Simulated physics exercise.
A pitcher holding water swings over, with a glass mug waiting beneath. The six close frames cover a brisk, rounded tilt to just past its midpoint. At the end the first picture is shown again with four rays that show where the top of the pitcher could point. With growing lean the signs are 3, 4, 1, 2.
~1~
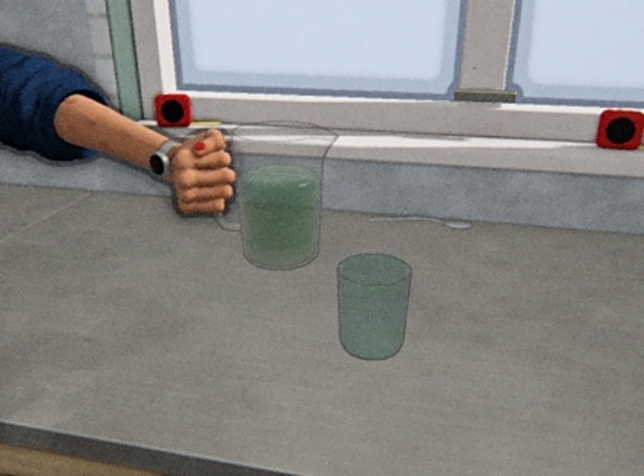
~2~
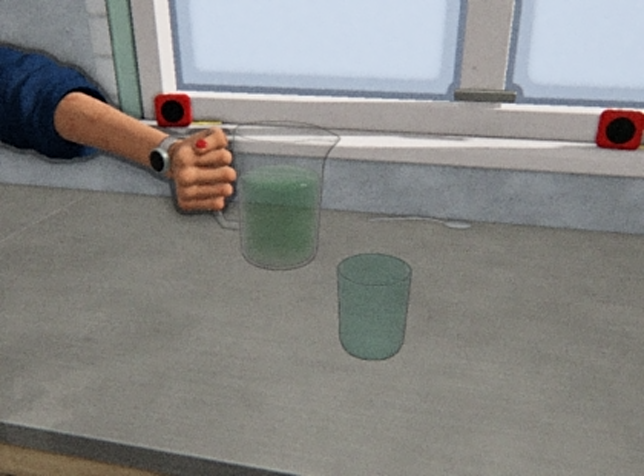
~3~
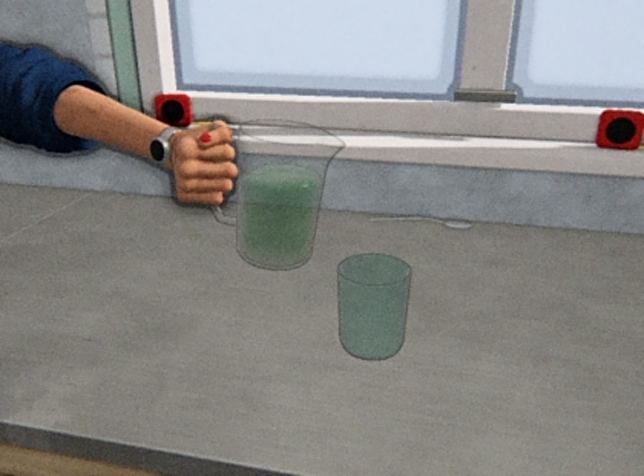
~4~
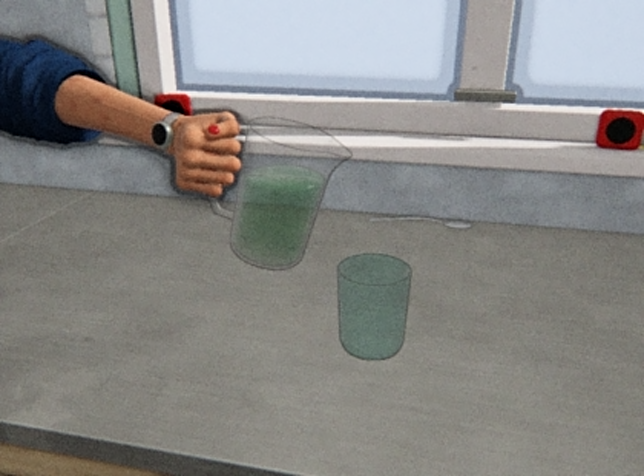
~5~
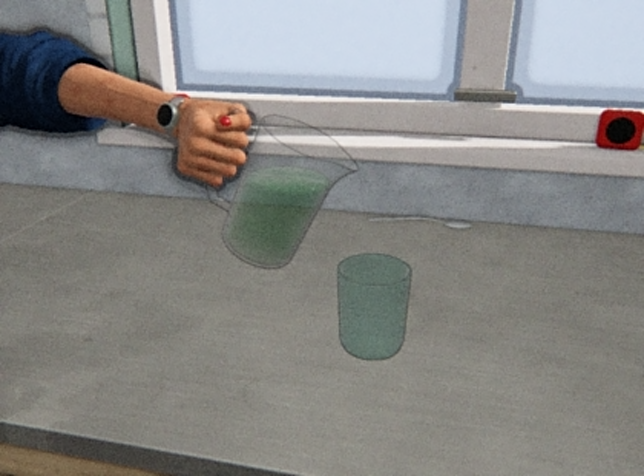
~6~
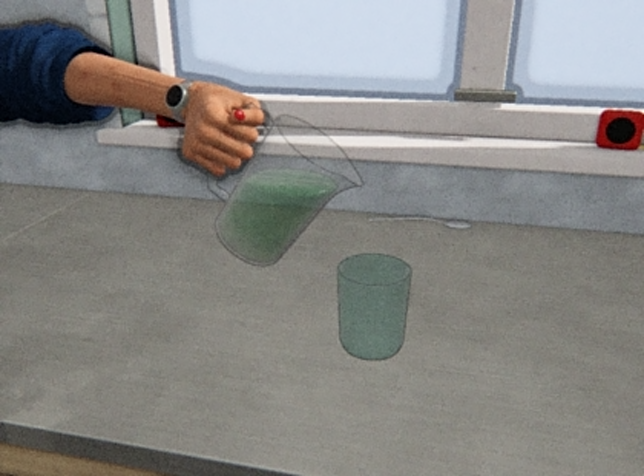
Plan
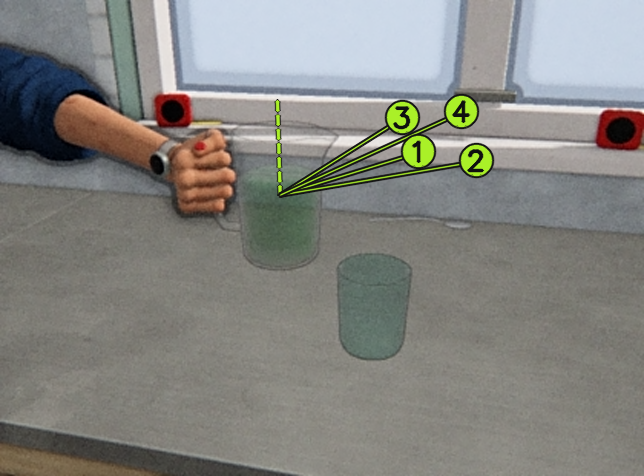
We see a hand gripping a clear pitcher of greenish liquid above a gray counter, at first holding it upright, then gradually tilting it rightward toward a greenish glass, with the liquid remaining inside the pitcher.
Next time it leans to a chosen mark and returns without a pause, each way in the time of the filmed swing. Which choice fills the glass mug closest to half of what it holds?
Mark 1.
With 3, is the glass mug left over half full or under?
Under.
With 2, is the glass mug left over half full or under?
Over half.
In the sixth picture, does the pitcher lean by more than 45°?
No, it does not.
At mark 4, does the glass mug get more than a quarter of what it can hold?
Yes.
On the marked copy, 1 at (402, 157); 2 at (459, 164); 3 at (388, 127); 4 at (446, 119).
With 1, the glass mug ends with about 50 % of what it can hold.
With 2, the glass mug ends with about 72 % of what it can hold.
With 3, the glass mug ends with about 16 % of what it can hold.
With 4, the glass mug ends with about 31 % of what it can hold.
